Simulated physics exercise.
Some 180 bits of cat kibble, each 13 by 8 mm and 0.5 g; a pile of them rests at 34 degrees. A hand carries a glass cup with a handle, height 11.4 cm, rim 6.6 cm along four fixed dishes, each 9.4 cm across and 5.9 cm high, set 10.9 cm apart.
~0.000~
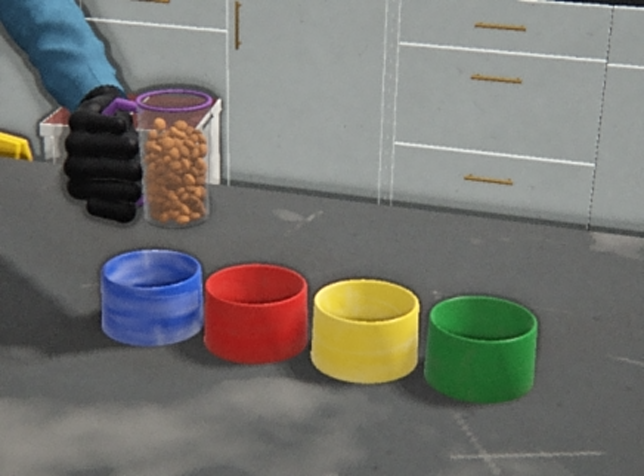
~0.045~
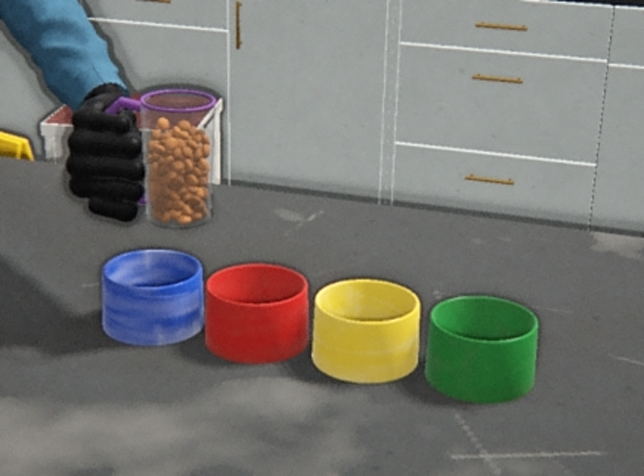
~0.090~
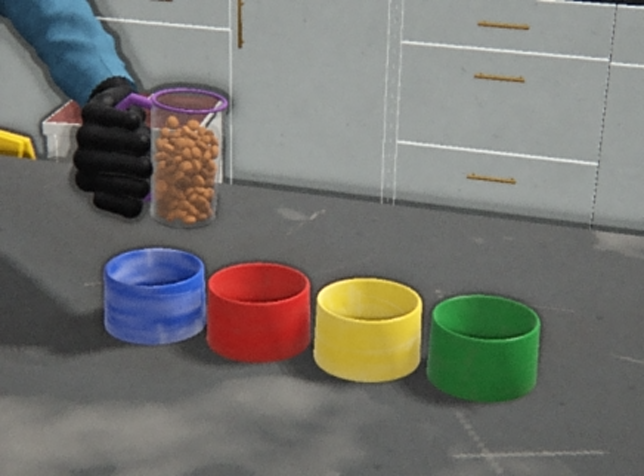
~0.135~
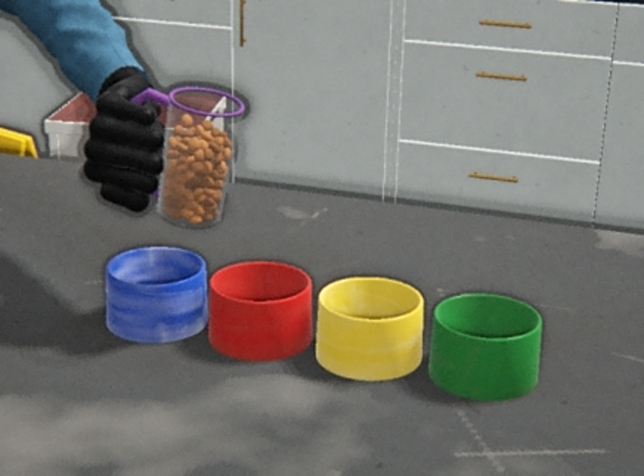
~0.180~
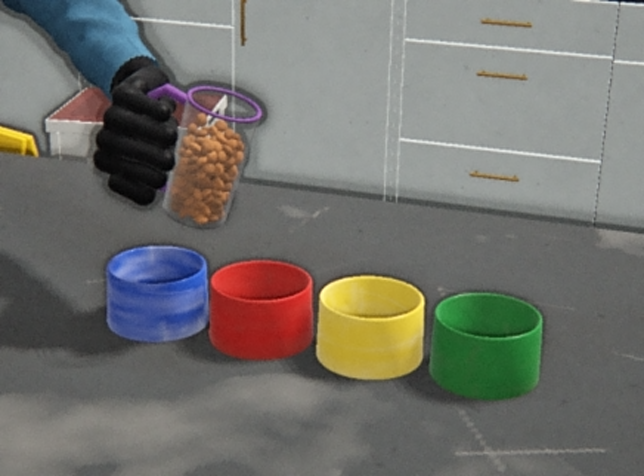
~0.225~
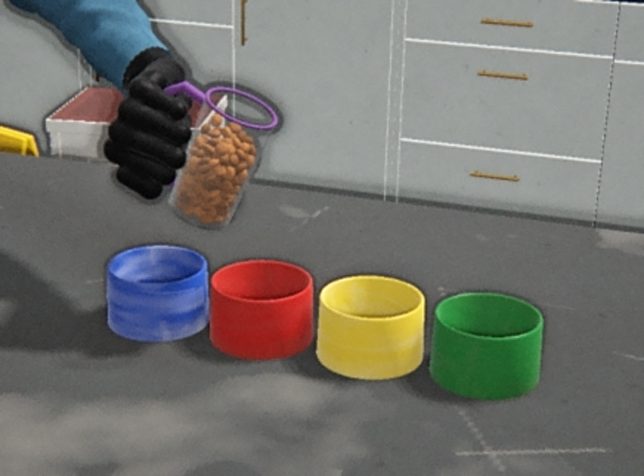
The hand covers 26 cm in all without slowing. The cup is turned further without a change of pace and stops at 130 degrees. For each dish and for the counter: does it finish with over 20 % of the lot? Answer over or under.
Red: Under, blue: Under, green: Over, yellow: Under, counter: Under.
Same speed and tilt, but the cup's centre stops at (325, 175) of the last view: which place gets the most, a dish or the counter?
Most goes to: Yellow.
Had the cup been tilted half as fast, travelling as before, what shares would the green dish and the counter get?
Green 90; counter 10.
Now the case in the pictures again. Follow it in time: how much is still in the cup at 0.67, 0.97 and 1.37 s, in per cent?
In turn: 100, 90, 0.
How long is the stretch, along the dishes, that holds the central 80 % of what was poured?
Some 8 cm.
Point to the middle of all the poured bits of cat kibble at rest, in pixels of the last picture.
Near (498, 355).
After 0.67 s, tilt 83 degrees; cup holds 100 %.
Then, at 0.97 s, tilt 124 degrees; cup holds 90 %, green 5 %.
Then, at 1.37 s, tilt 130 degrees; cup holds 0 %, green 90 %.
At rest (2.2 s), red 0 %, blue 0 %, green 90 %, yellow 0 %, counter 10 %.
